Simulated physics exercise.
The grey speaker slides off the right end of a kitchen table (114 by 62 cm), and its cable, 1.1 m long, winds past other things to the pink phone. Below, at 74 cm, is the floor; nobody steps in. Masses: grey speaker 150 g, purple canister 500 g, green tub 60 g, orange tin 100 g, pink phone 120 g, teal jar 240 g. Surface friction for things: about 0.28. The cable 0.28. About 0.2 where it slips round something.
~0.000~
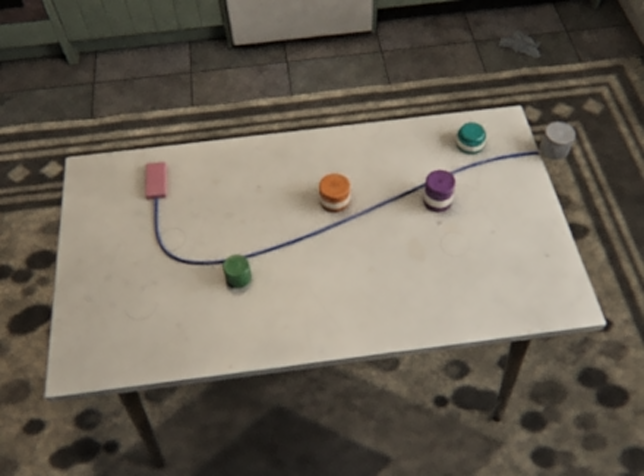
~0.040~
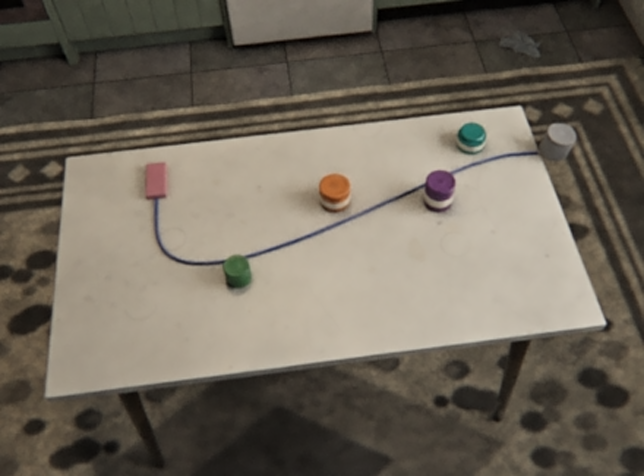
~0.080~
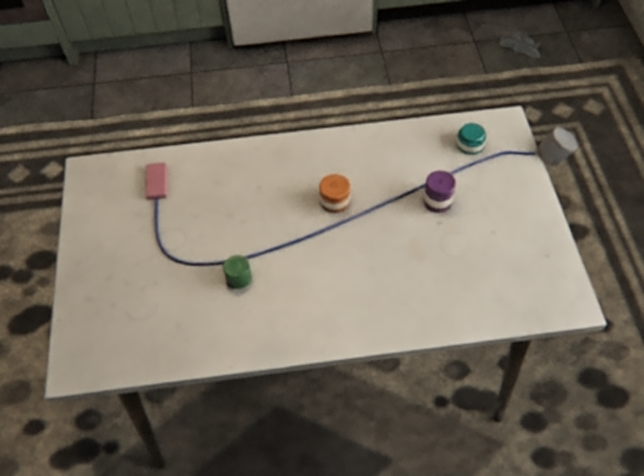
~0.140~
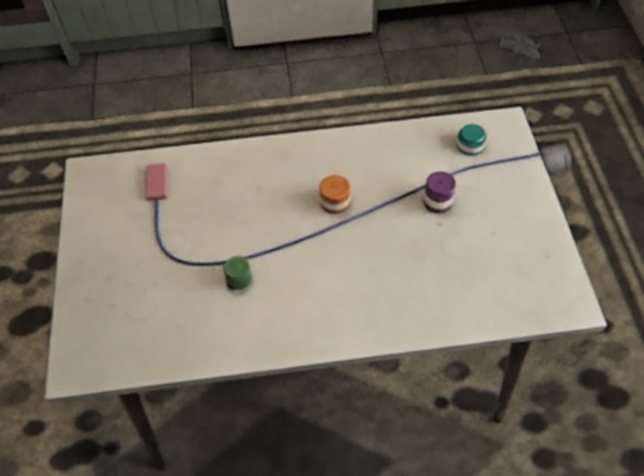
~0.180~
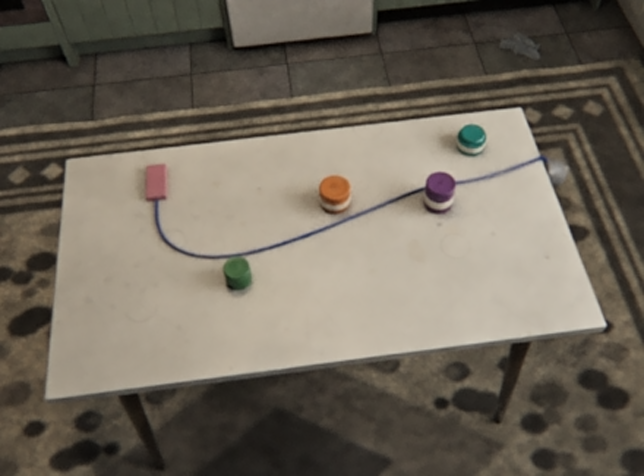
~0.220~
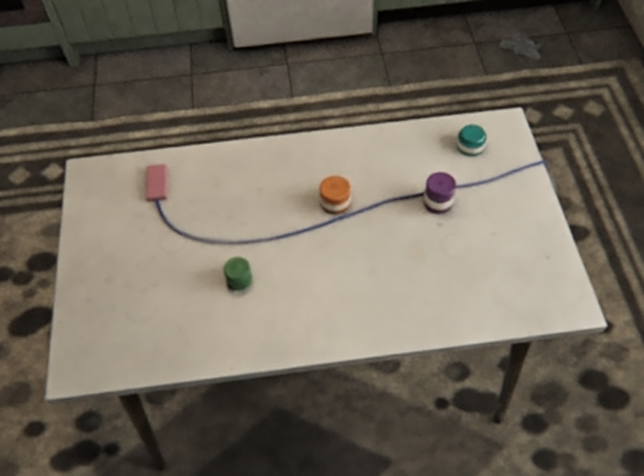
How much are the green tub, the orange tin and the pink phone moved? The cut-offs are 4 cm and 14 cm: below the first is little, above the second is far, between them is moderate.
The green tub moves little. The orange tin moves moderately. The pink phone moves far.
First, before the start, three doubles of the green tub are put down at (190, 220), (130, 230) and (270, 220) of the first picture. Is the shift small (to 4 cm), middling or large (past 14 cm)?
Shift 1: Major. Shift 2: Minor. Shift 3: Medium.
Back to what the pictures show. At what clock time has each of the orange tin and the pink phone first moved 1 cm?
Orange tin 0.32 s; pink phone 0.30 s, roughly.
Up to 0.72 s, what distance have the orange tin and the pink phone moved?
Measured: Orange tin at 10 cm, pink phone at 40 cm.
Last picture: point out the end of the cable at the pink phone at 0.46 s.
Look around (235, 172) and you'll see it.
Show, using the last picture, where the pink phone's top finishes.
End position in the last picture: Approx. (396, 192).
By 0.5 s, the cable's tail end at (235, 172); pink phone 17 cm off its start, orange tin 7 cm off its start, grey speaker over the edge.
By 0.7 s, the cable's tail end at (352, 204); pink phone 42 cm off its start, orange tin 10 cm off its start, grey speaker over the edge.
By 1.0 s, the cable's tail end at (415, 205); pink phone 56 cm off its start at (396, 192), orange tin 10 cm off its start at (345, 153), grey speaker over the edge.
By 1.2 s, the cable's tail end at (415, 204); pink phone 56 cm off its start, orange tin 10 cm off its start, grey speaker over the edge.
By 2.4 s, the cable's tail end at (415, 204); pink phone 56 cm off its start at (396, 192), orange tin 10 cm off its start at (346, 153), green tub 0 cm off its start at (237, 267), grey speaker over the edge.
